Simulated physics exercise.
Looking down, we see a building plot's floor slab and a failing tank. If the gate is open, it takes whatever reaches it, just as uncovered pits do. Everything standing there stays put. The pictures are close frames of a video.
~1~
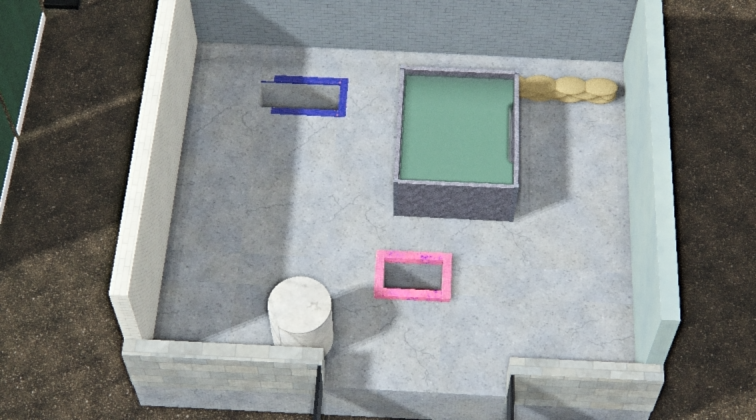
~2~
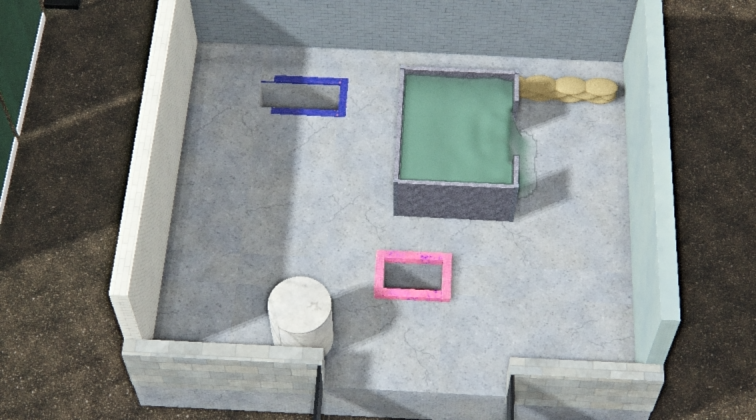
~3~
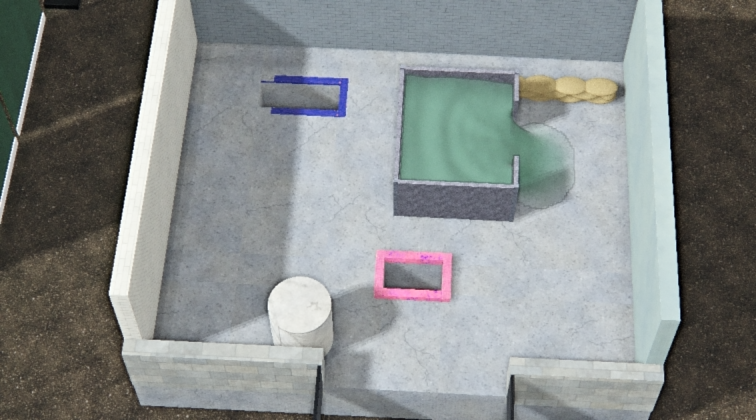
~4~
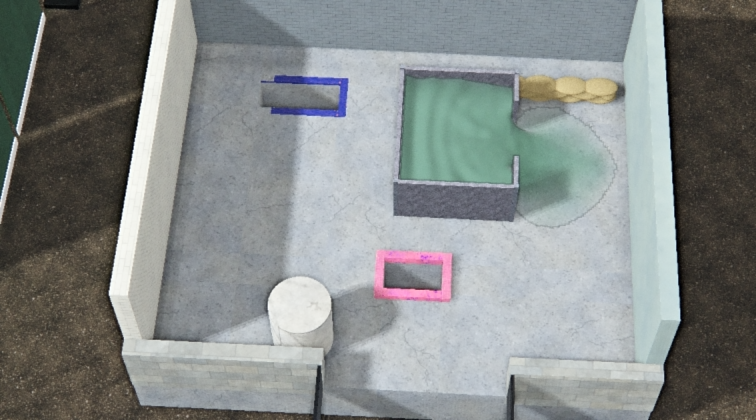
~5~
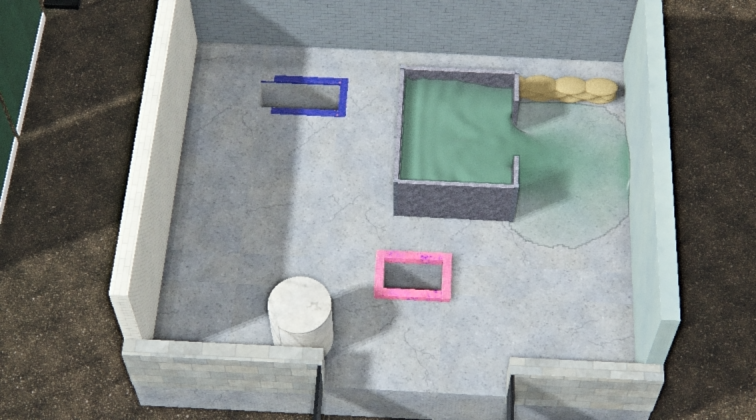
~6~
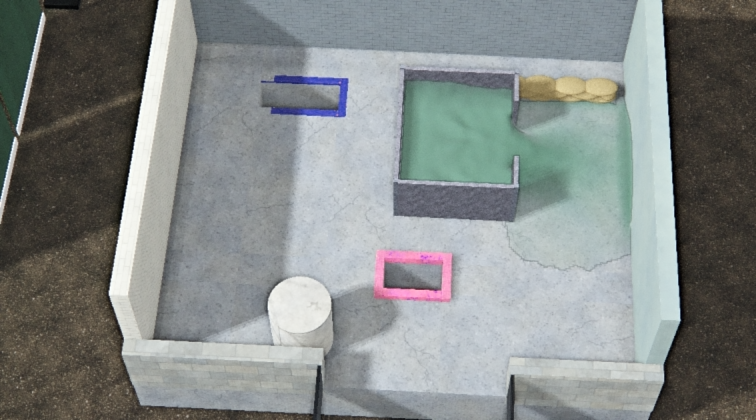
Green water pours from a gap in the tank's right side and spreads across the floor.
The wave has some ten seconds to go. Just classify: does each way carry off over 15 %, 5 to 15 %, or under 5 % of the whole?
The gate carries off over 15 %; the pink pit carries off under 5 %; the blue pit carries off 5 to 15 %.
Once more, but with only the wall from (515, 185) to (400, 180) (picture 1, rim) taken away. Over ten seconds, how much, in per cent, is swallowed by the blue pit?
Blue takes 2 in a hundred.
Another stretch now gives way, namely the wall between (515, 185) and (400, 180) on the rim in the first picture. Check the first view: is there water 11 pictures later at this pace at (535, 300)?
It would be soaked.
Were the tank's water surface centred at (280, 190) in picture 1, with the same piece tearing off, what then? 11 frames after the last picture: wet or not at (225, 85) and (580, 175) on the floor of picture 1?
First spot not reached, second spot swamped.
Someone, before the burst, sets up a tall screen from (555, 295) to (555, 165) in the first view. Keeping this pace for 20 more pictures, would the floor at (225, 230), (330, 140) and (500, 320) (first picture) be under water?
The first location is not reached, the second is not reached, and the third is soaked through.
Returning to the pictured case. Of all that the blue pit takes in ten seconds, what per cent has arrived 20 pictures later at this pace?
About 5 per cent.
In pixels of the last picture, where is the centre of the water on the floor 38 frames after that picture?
Near pixel (482, 209).
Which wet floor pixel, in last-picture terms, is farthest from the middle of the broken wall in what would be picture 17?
Near (631, 387).
A moment on, water covers 20 % of the floor; the gate 0 %, the pink pit 0 %, the blue pit 0 %.
Next, water covers 30 % of the floor; the gate 0 %, the pink pit 0 %, the blue pit 0 %.
Then, water covers 50 % of the floor; the gate 1 %, the pink pit 0 %, the blue pit 0 %.
Later, water covers 75 % of the floor; the gate 8 %, the pink pit 0 %, the blue pit 3 %.
In the end, water covers 95 % of the floor; the gate 19 %, the pink pit 0 %, the blue pit 7 %.
